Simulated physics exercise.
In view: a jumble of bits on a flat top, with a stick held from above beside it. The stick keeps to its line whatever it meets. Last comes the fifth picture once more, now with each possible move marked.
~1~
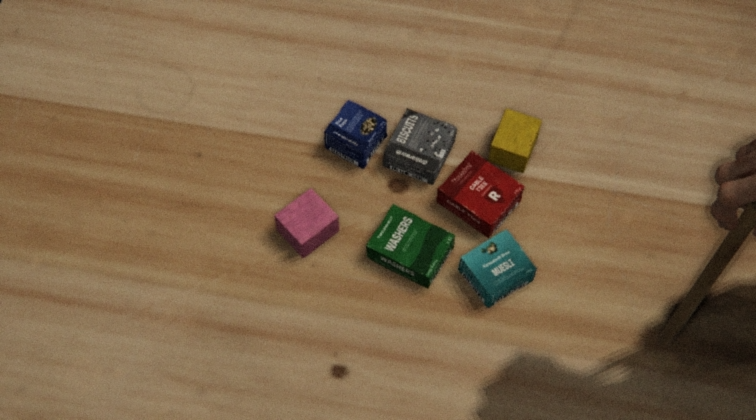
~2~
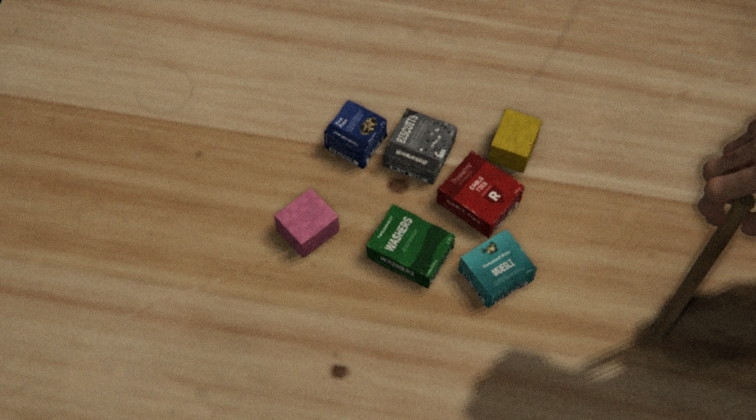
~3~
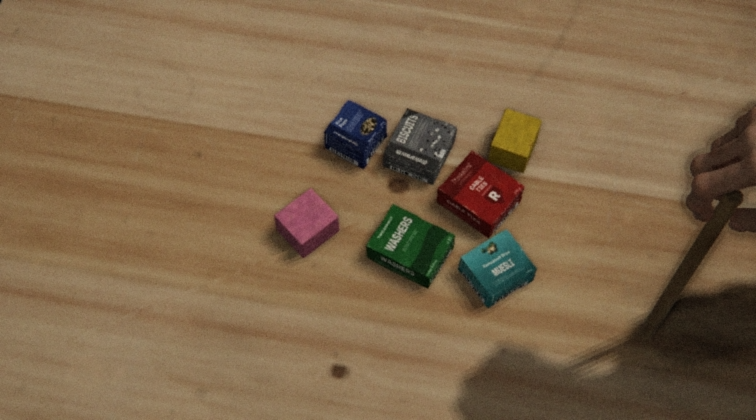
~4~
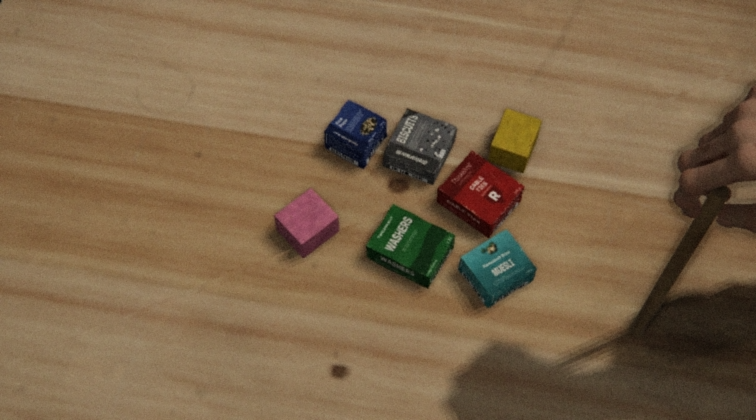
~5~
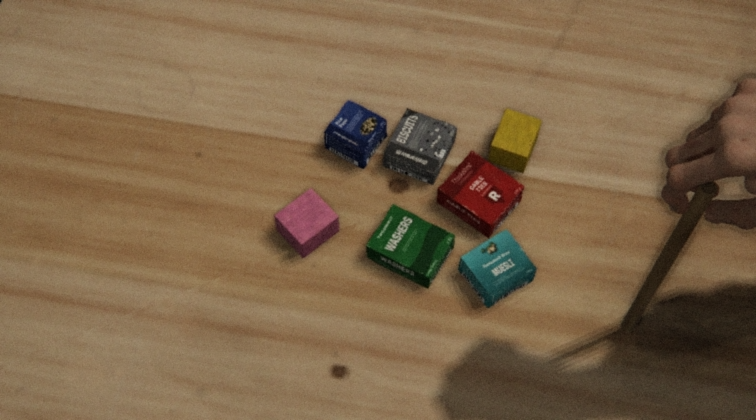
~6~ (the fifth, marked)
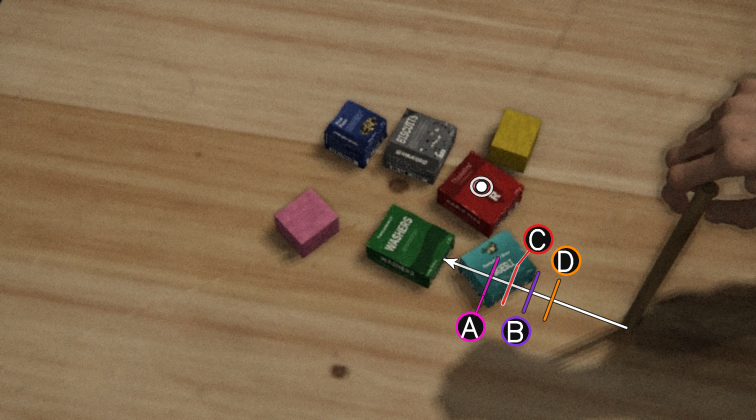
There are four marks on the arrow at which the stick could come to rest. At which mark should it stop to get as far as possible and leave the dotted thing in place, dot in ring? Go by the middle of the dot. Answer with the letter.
Up to mark C.
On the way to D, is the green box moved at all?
By then, no.
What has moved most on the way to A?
It is the turquoise packet.
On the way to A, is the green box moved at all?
Yes.
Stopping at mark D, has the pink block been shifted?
No.
On the marked copy, A at (490, 277); B at (531, 292); C at (510, 284); D at (552, 300); the arrow from (627, 328) to (444, 260); the white dot at (482, 187).
Following C. Soon after the start, foot of the stick (584, 312).
Later, foot of the stick (541, 296).
In the end, foot of the stick (510, 285); turquoise packet (484, 260); red box (477, 190); the dot is still in its ring.
As for the rest, A shifts the dotted thing to (470, 181); B keeps the dot in but is short; D keeps the dot in but is short.
